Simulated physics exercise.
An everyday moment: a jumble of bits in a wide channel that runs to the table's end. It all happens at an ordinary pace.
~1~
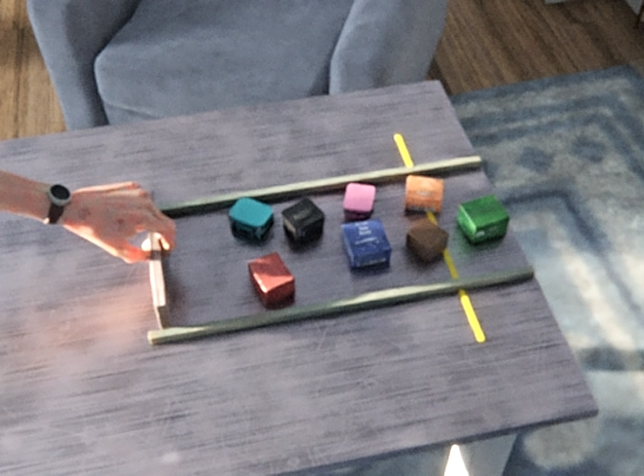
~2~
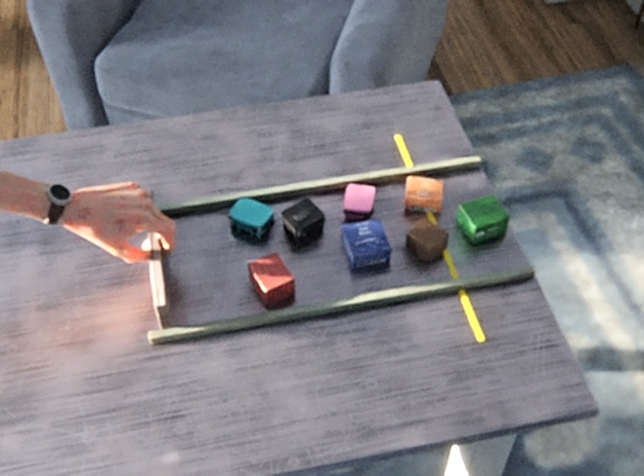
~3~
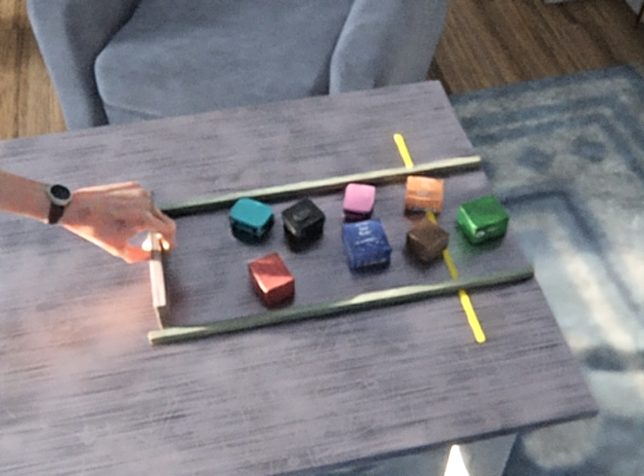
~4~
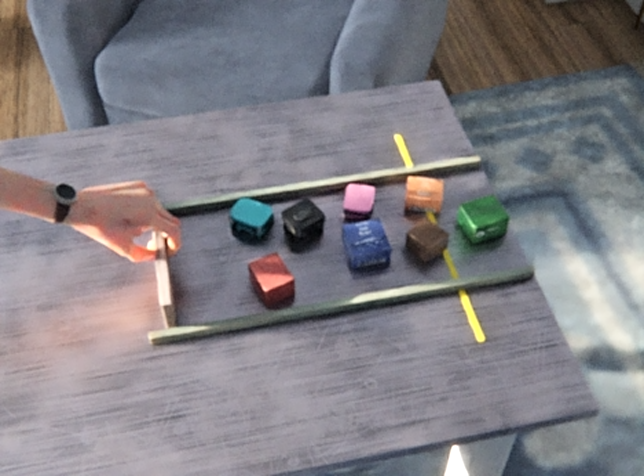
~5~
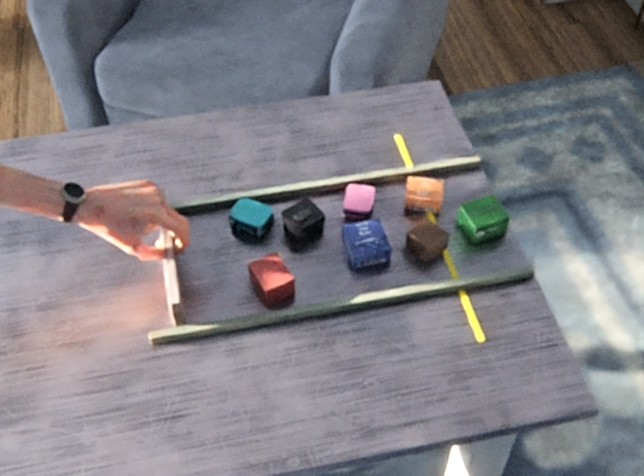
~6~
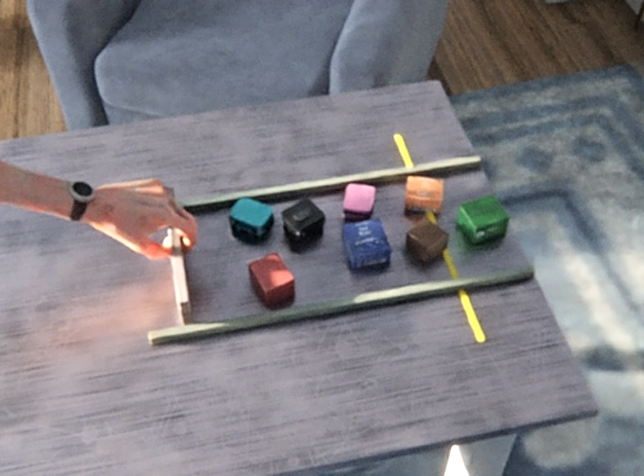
The clip shows a hand holding a small board upright between two rails on a table scattered with colourful boxes and blocks; after staying still at first, the hand slides the board slightly right, while the objects remain in place.
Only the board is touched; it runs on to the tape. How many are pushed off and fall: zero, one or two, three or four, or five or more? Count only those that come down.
The number that fall off is one or two.
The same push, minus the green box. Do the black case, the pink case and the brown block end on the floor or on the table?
The black case is kept; the pink case does not fall; the brown block falls.
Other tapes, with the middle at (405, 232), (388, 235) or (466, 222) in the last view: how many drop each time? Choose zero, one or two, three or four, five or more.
The falls would be 1 or 2; not one; three to four.
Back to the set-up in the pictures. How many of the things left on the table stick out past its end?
1 of them.
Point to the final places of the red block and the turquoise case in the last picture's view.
About (464, 249), and the other about (436, 190).
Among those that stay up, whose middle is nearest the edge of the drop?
The orange box ends nearest.
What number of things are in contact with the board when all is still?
In contact: 3.
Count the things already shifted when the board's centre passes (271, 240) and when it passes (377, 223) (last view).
3 and 8.
Soon after, none off yet; green box at rest near (483, 219); orange box at rest near (424, 195); brown block at rest near (427, 240).
In the end, the number that fall off is one or two; gone, brown block and green box.
